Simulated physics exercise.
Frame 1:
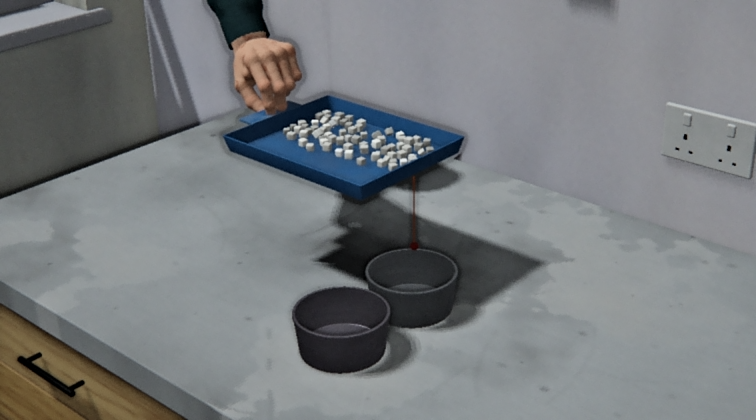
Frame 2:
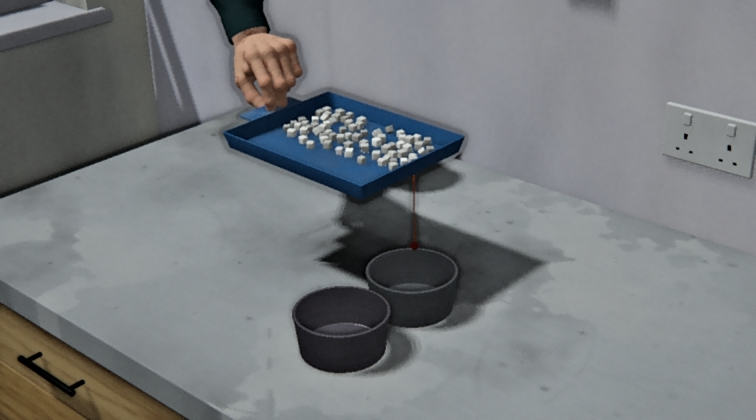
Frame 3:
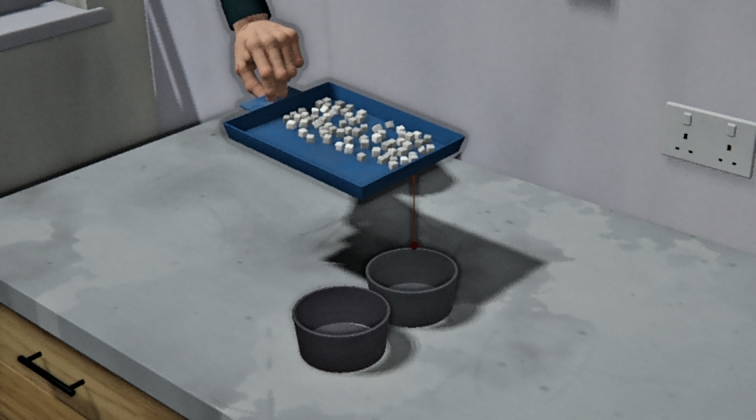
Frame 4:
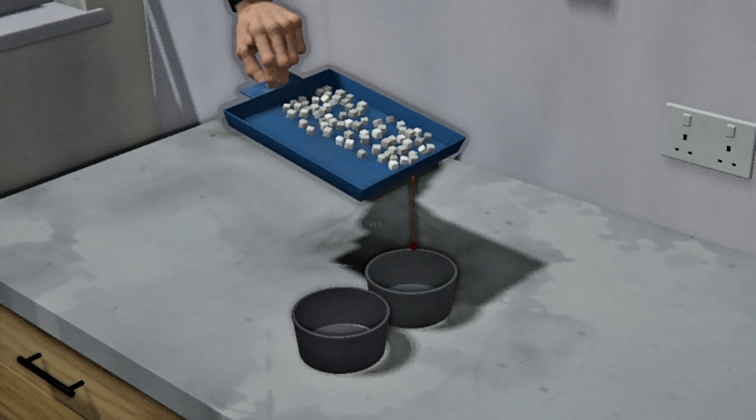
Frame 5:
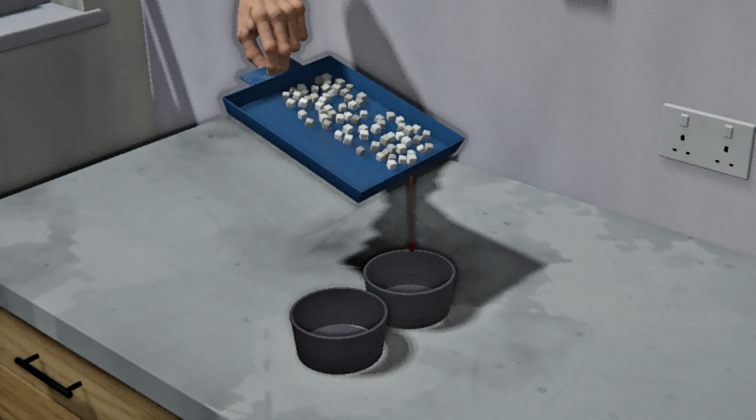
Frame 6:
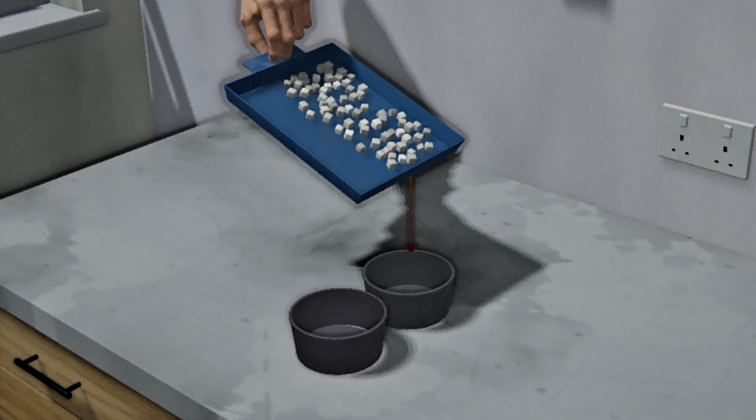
A pale grey, mottled worktop with wooden drawers beneath it stands against a light wall with a white double socket at right, seen from above at an angle. A hand holds a blue tray of white and brownish sugar cubes over two dark round dishes, a red thread hanging from its near end. The hand raises the tray's far end steadily, steepening its slope, while the cubes shift slightly and the camera stays still.
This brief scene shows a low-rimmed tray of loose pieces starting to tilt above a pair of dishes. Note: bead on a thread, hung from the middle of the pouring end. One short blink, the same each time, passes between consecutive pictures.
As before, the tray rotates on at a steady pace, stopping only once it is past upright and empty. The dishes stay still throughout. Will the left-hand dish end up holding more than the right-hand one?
The right-side dish receives more.
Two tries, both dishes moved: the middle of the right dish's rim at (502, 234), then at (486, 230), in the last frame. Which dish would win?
Note: Try one - the dish on the left side; try two - the dish on the left side.
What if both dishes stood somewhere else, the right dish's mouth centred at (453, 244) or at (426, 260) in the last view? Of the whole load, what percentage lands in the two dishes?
About 60 in a hundred, then about 50 in a hundred.
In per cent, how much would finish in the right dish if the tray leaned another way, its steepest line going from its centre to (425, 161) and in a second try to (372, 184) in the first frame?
In turn, 0 percent and then 50 percent.
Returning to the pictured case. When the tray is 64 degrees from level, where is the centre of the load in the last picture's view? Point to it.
Near (416, 156).
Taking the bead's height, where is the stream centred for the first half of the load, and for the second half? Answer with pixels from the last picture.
It passes near (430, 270) first and then near (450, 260).
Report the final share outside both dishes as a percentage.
I'd put it at about 60 percent.
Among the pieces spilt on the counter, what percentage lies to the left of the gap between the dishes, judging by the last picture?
Left fraction: Around 0 per cent.
Soon after the last picture, tray tipped steeply; all on the tray.
A little later, tray tipped past a quarter turn; about two thirds on the tray; a stray few in the left dish; a small part in the right dish; about a quarter outside both; a small part in the air.
Later still, tray tipped past a quarter turn; a stray few in the left dish; about a third in the right dish; about two thirds outside both.
At rest, tray tipped past a quarter turn; a stray few in the left dish; about a third in the right dish; about two thirds outside both.
